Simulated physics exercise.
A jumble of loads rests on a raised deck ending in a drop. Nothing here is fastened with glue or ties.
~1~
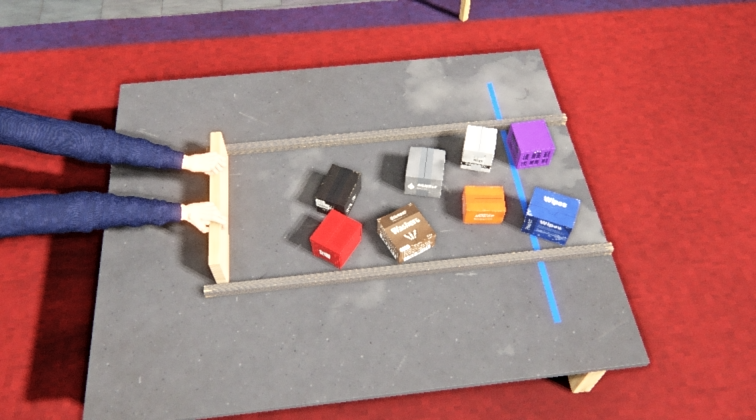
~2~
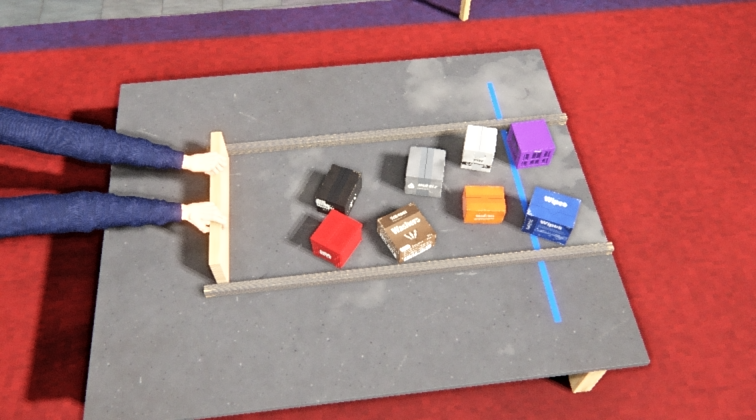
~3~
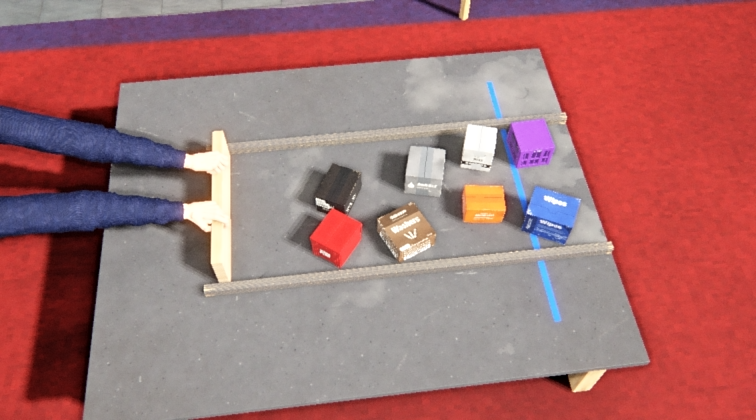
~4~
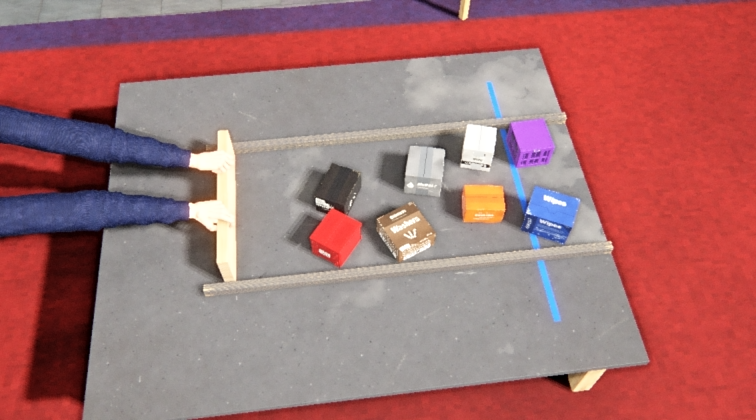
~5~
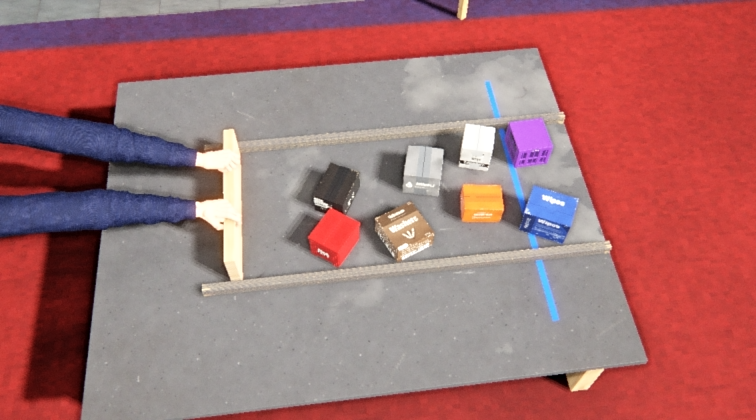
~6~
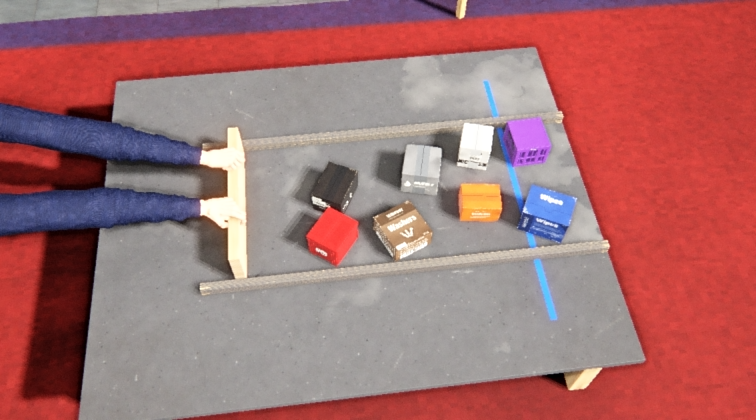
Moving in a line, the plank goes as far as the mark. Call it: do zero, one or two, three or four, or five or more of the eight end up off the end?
Three or four end up off it.
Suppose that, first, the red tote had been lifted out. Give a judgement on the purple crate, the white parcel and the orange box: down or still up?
Result - purple crate: It comes off; white parcel: It comes off; orange box: It stays aboard.
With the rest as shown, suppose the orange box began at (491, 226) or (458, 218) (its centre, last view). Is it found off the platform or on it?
Note, in order: Drops; drops.
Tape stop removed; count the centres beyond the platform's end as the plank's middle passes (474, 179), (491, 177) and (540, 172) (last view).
1, 2 and 6.
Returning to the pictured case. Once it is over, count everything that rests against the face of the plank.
That number would be 2.
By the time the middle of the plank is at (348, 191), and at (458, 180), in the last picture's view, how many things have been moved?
It comes to 3 for the first spot, 8 for the other.
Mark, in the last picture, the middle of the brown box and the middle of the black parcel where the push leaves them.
In the last picture they sit at about (581, 210) and about (530, 166).
A little later, none off yet; purple crate at rest near (526, 142); blue box at rest near (546, 214); white parcel at rest near (475, 147).
Next, none off yet; purple crate moving near (529, 142); blue box shifted a little near (559, 216); white parcel shifted about its own width near (497, 142).
When it is over, the number that fall off is three or four; down, orange box, white parcel, blue box and purple crate.
